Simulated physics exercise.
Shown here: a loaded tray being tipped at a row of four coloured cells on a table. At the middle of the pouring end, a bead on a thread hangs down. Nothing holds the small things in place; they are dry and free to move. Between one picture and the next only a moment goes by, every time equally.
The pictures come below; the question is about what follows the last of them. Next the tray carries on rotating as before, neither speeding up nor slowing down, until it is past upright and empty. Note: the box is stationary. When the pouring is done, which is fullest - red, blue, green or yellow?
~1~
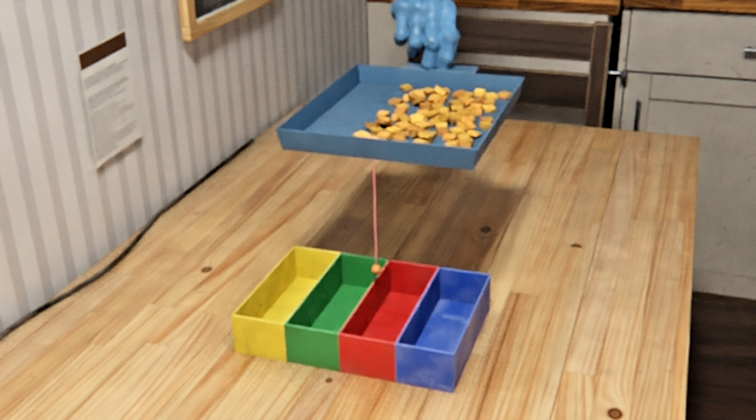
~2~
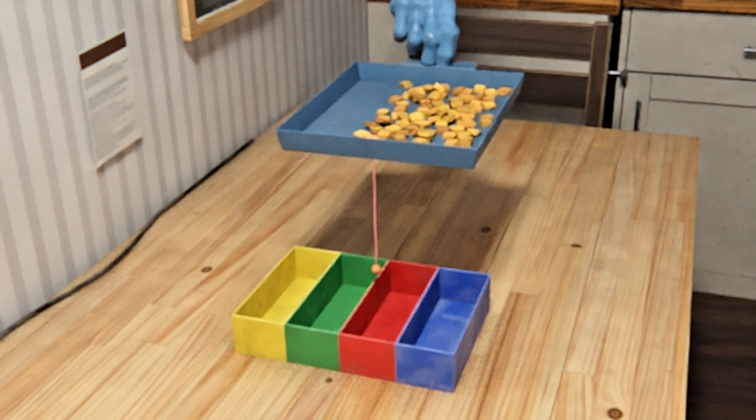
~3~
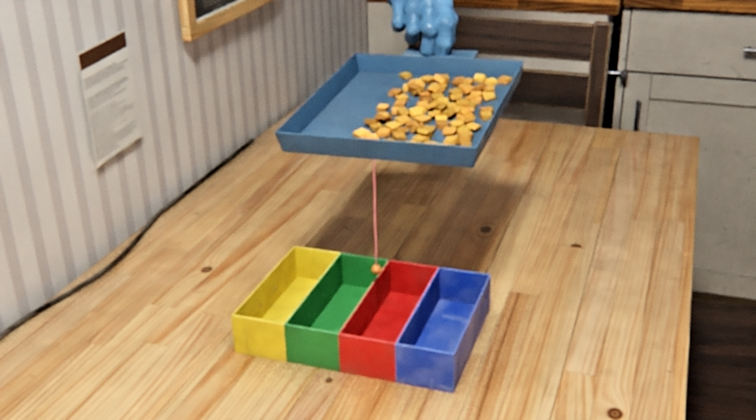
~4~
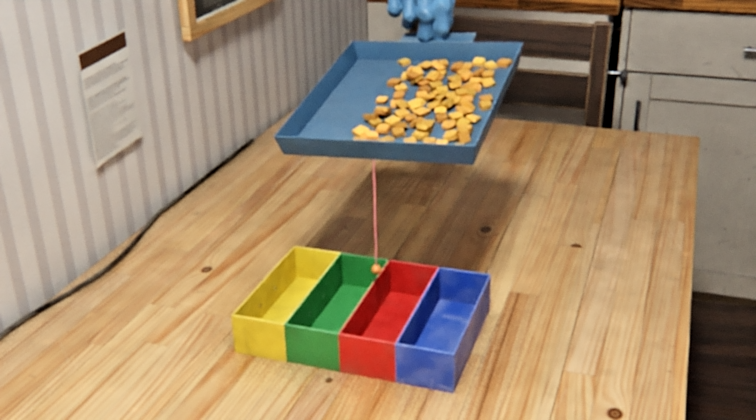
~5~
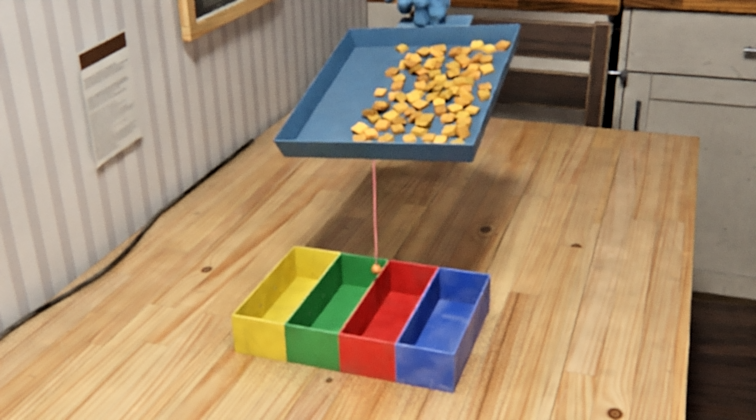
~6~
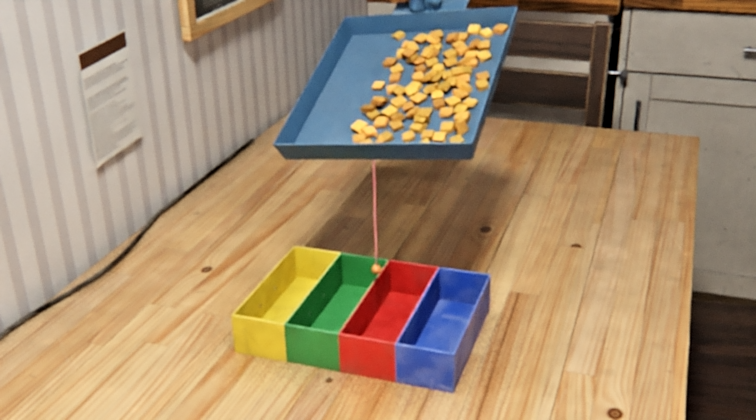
Fullest: The yellow cell.
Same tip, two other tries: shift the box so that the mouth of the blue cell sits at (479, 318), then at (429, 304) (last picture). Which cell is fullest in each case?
Try one: The yellow one; try two: The green cell.
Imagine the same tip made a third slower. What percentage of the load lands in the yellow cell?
Close to 50 per cent.
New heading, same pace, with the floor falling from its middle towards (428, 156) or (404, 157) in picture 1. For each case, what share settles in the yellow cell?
0 % and 0 %.
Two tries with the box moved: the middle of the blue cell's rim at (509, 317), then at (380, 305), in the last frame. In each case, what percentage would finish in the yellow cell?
About 40 per cent, then about 0 per cent.
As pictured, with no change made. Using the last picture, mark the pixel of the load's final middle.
At about (299, 320), give or take.
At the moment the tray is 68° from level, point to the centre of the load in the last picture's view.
In the last view the centre sits at roughly (355, 133).
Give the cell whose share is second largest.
The green cell.
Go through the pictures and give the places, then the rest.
In the first picture, corners of the pouring end at (282, 128) and (473, 147), level; middle of the load at (435, 120), cereal squares; bead on its thread at (376, 270); yellow cell at (259, 334); green cell at (312, 344); red cell at (367, 354); blue cell at (425, 364).
In the second picture, corners of the pouring end at (282, 128) and (473, 147), level; middle of the load at (436, 118).
In the third picture, corners of the pouring end at (281, 131) and (472, 145), tipped barely, lowest at the left corner; middle of the load at (436, 113).
In the fourth picture, corners of the pouring end at (280, 134) and (471, 143), tipped a little, lowest at the left corner; middle of the load at (435, 104).
In the fifth picture, corners of the pouring end at (279, 138) and (469, 142), tipped clearly, lowest at the left corner; middle of the load at (433, 96).
In the sixth picture, corners of the pouring end at (279, 142) and (468, 140), tipped clearly, lowest at the left corner; middle of the load at (431, 88); yellow cell at (259, 334); green cell at (312, 344); red cell at (367, 354); blue cell at (425, 364).
Soon after the last picture, tray tipped steeply; nearly all on the tray; a small part falling or outside the box.
A little later, tray tipped past a quarter turn; about two thirds on the tray; a small part in the yellow cell; a stray few in the red cell; a stray few in the green cell; a small part falling or outside the box.
Later still, tray tipped past a quarter turn; about half in the yellow cell; about a quarter in the green cell; a small part in the red cell; a small part falling or outside the box.
At rest, tray tipped past a quarter turn; about half in the yellow cell; about a quarter in the green cell; a small part in the red cell; none in the blue cell; a small part outside the box.
